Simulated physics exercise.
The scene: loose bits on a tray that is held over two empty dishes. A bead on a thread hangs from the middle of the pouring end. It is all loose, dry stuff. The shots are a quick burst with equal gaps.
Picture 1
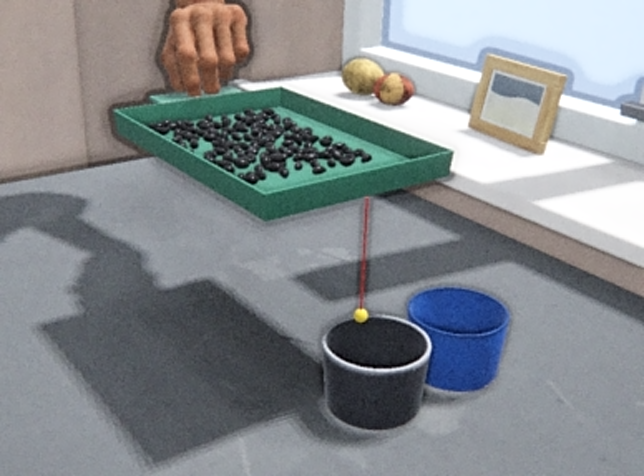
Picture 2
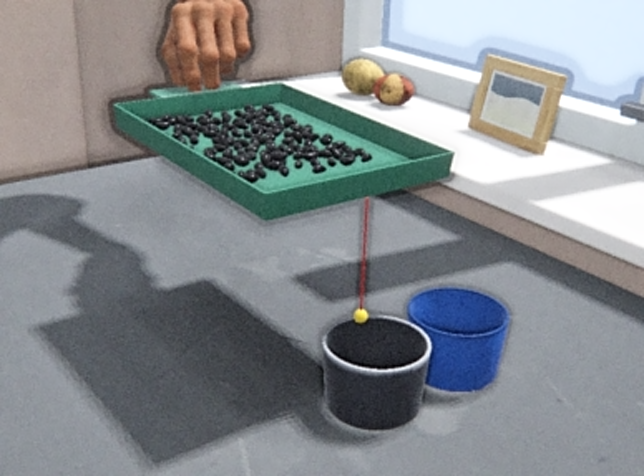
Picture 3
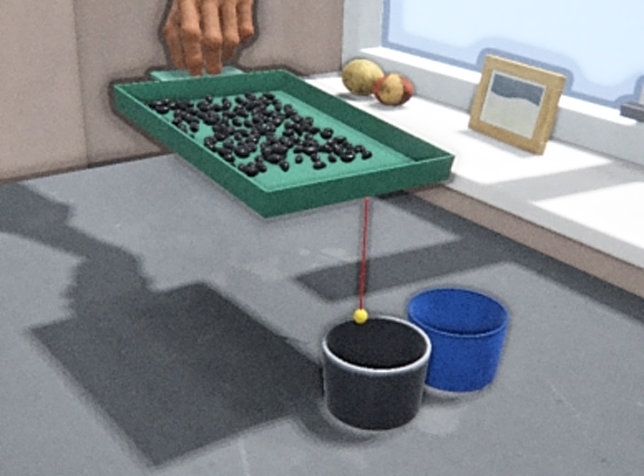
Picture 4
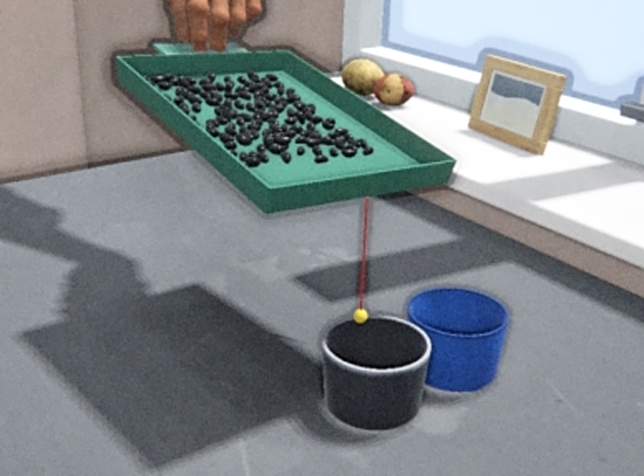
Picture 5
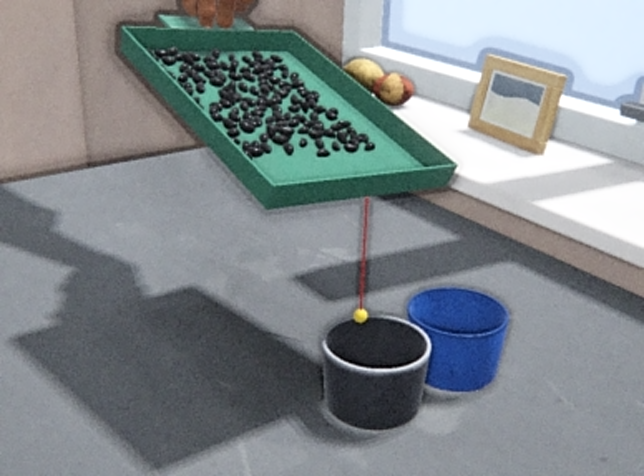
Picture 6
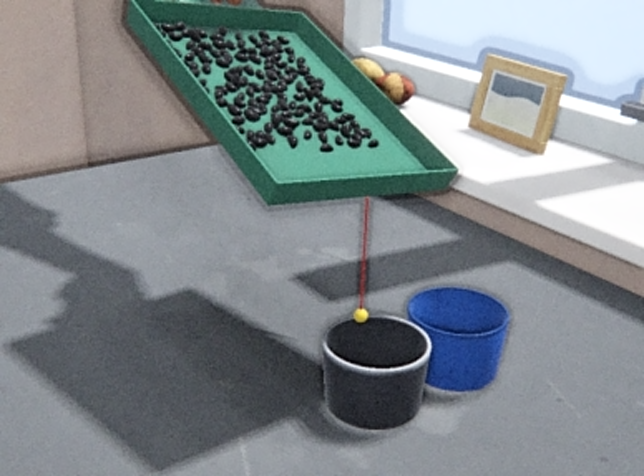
A green tray of black beans, gripped at its far left end by a hand, is in view above a grey tabletop, seen from slightly above beside a bright window. Below its near end, a yellow bead hangs on a red thread by a black dish and a blue one, with fruit and a framed picture behind. The hand raises the far end steadily, steepening the tray with a slight sideways lean to the right, while its shadow shifts and the camera stays still.
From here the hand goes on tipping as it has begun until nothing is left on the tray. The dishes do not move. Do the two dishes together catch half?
In the dishes lies more than half of it.
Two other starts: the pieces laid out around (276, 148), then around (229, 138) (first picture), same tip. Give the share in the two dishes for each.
Near 60 % and 70 %.
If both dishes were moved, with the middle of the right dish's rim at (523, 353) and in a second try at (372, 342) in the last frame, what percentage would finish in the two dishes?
The first gives 20 %, the second 10 %.
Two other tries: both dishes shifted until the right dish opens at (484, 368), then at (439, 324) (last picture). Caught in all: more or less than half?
First under half, then most of it.
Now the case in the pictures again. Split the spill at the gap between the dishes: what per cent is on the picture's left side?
About 10 per cent.
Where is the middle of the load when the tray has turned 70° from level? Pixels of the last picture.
Roughly at (407, 161).
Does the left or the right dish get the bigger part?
The winner is the right-hand dish.
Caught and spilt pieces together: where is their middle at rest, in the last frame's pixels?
Around (446, 371).
Shortly afterwards, tray tipped steeply; all but a few on the tray; a little in the air.
Next, tray tipped past a quarter turn; near half on the tray; only a few in the left dish; near a quarter in the right dish; a little outside both; a little in the air.
Some moments later, tray tipped past a quarter turn; near a quarter in the left dish; near half in the right dish; near a quarter outside both.
In the end, tray tipped past a quarter turn; near a quarter in the left dish; near half in the right dish; near a quarter outside both.
